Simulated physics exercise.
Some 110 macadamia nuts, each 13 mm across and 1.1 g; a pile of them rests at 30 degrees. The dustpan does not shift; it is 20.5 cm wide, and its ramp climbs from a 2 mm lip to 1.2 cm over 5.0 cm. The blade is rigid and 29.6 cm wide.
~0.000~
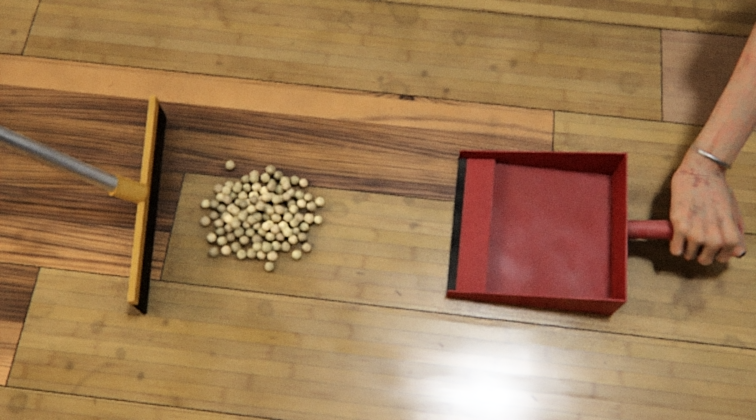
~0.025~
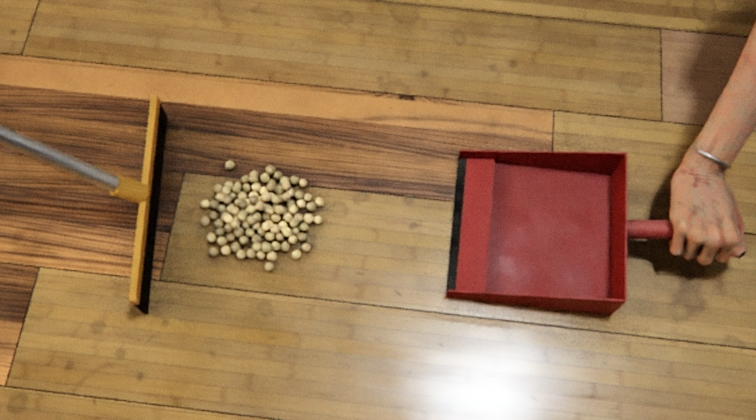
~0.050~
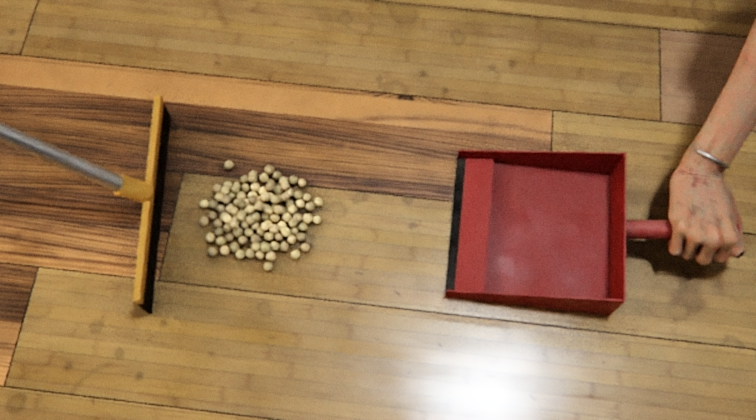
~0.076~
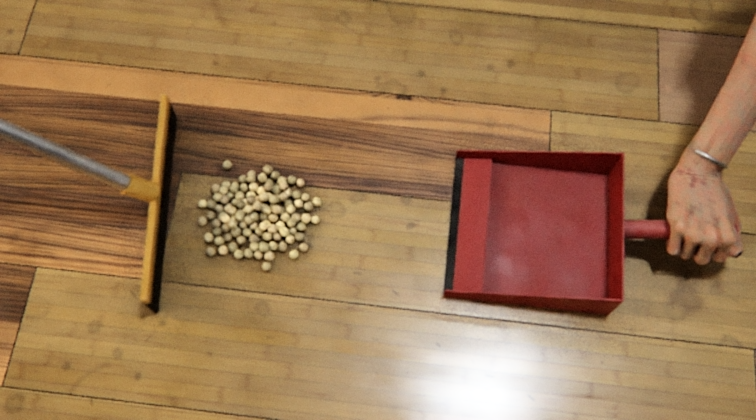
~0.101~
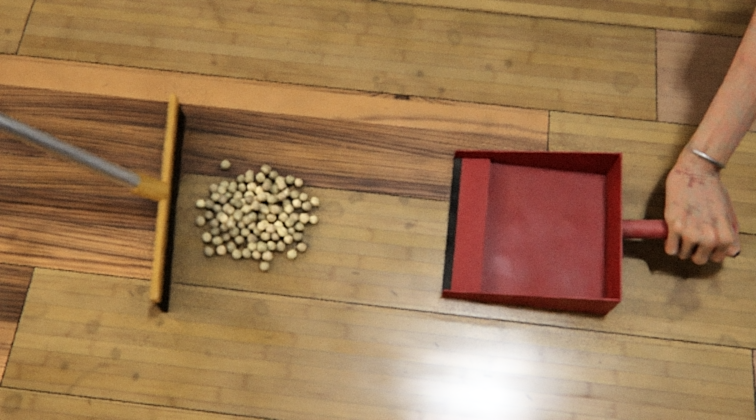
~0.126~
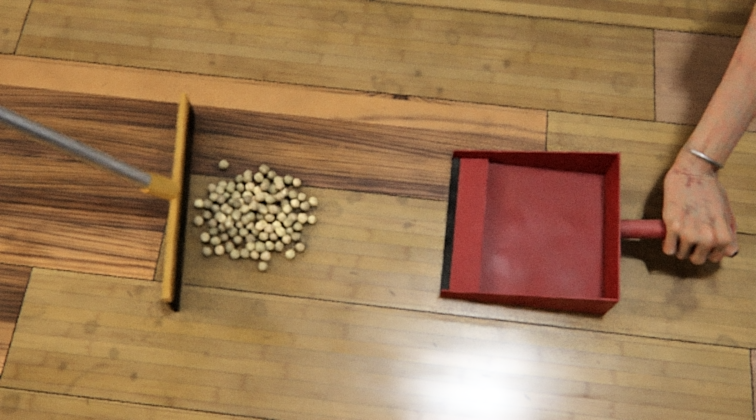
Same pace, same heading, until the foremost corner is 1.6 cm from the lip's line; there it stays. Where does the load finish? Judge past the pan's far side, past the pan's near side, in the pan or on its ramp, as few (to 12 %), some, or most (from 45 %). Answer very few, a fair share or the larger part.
Far side a fair share, near side very few, pan a fair share.
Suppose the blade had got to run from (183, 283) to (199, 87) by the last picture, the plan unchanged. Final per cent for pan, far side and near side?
Pan 30, far 35, near 10.
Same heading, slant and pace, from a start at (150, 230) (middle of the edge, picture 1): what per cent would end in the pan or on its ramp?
Some 40 per cent.
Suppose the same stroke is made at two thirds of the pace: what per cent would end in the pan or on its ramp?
It would be near 40 per cent.
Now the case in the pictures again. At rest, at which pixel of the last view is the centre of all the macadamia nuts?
Around (458, 207).
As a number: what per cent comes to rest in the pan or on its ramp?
Some 35 per cent.
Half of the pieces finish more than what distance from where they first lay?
About 30 cm.
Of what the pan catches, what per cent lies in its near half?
Some 50 per cent.
Then, at 0.37 s, middle of the blade 20 cm from the lip; 0 % over the lip, far side 5 %, near side 5 %.
Then, at 0.53 s, middle of the blade 9 cm from the lip; 0 % over the lip, far side 10 %, near side 10 %.
After 0.82 s, middle of the blade 3 cm from the lip; 40 % over the lip, far side 20 %, near side 10 %.
At rest (1.7 s), far side 20 %, near side 10 %, pan 35 %, in front of the lip or behind the blade 35 %.
